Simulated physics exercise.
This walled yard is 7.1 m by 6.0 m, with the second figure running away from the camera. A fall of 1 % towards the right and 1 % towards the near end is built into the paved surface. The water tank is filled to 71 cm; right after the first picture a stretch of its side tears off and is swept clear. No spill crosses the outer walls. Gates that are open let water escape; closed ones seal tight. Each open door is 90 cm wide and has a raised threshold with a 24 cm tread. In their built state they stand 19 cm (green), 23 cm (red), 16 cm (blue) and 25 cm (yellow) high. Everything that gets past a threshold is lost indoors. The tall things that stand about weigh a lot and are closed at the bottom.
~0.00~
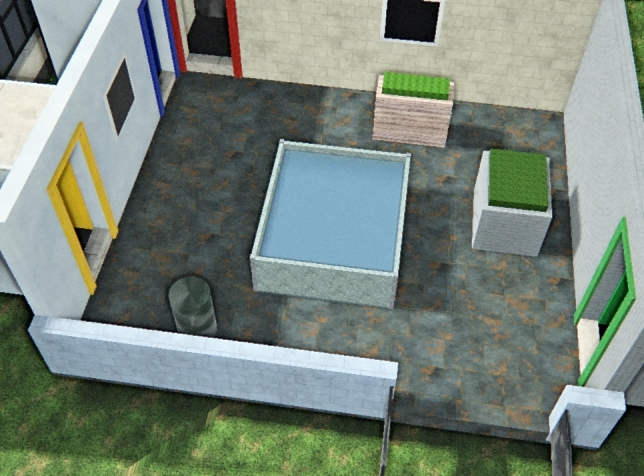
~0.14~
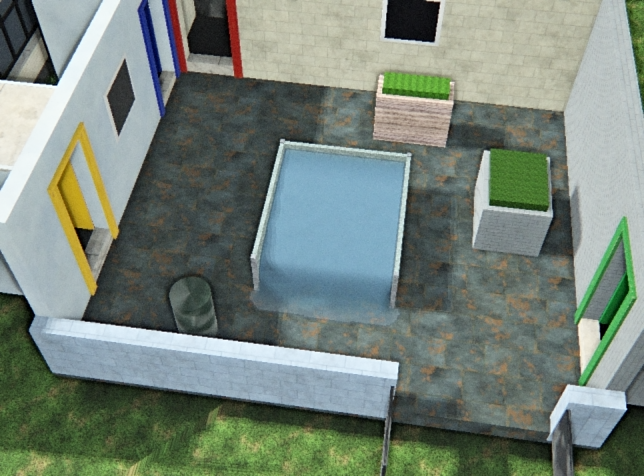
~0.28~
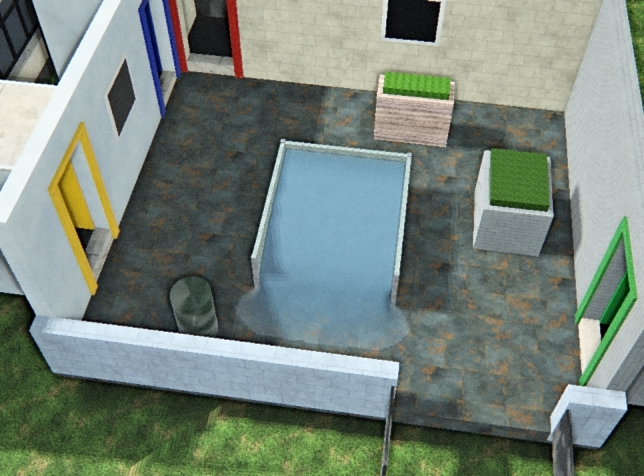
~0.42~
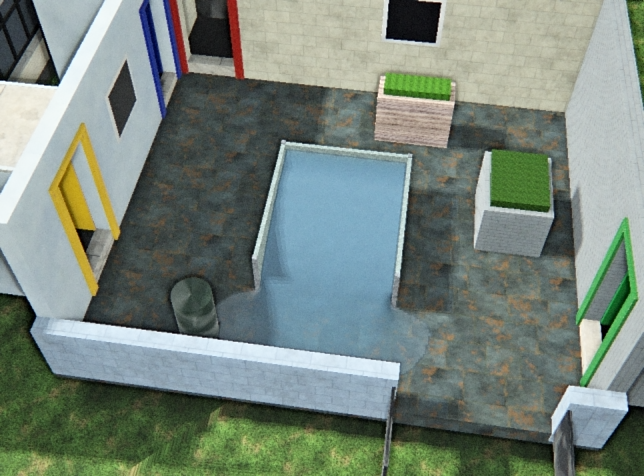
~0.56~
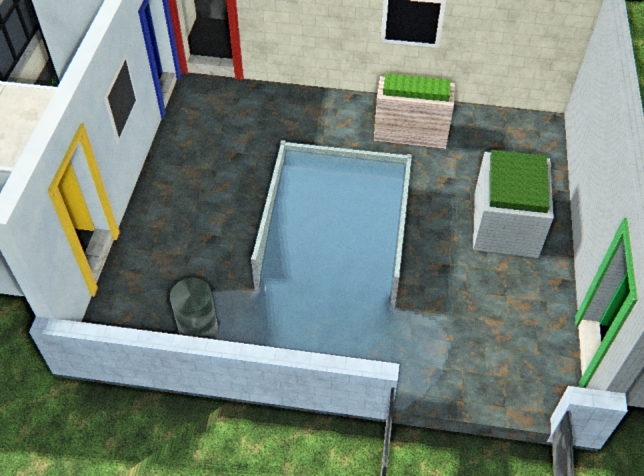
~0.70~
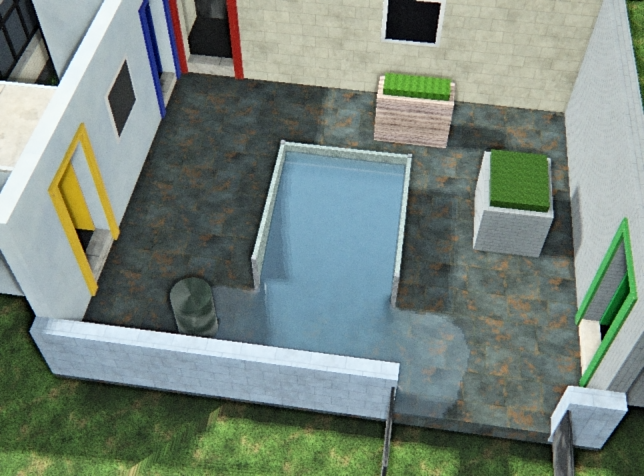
Water pours from the tank's open near side and spreads across the dark paved yard.
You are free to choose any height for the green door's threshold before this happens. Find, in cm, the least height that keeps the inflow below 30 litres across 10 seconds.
The least height is about 17 cm.
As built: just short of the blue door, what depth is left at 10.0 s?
About 2.5 centimetres.
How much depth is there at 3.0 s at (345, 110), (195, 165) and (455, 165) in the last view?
Approx. 0 / 1 / 0 cm.
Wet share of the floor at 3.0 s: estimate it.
Some 45 per cent is wet.
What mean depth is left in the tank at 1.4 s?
The mean depth is about 37 cm.
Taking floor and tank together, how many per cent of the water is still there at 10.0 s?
Roughly 72 percent of the water remains.
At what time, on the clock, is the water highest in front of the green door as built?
Some 2.8 s, more or less.
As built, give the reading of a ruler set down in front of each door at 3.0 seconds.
Door by door, in centimetres - green 23, red 0, blue 0, yellow 14.
After 1.4 s water covers 20 % of the floor, deepest (54 cm) near (315, 372); it has not reached the green door.
After 3.0 s water covers 45 % of the floor, deepest (30 cm) near (84, 351); 23 cm at the green door, 6 litres in over its 19 cm threshold.
After 10.0 s water covers 100 % of the floor, deepest (12 cm) near (489, 188); 7 cm at the green door, 14 litres in over its 19 cm threshold.
At the green door as built, the water arrived by 2.2 s and peaked near 24 cm at 2.8 s.
With a threshold of 14 cm, 58 litres would have come in within the 10 s; with 19 cm, 14 litres. So under 30 litres takes about 17 cm.
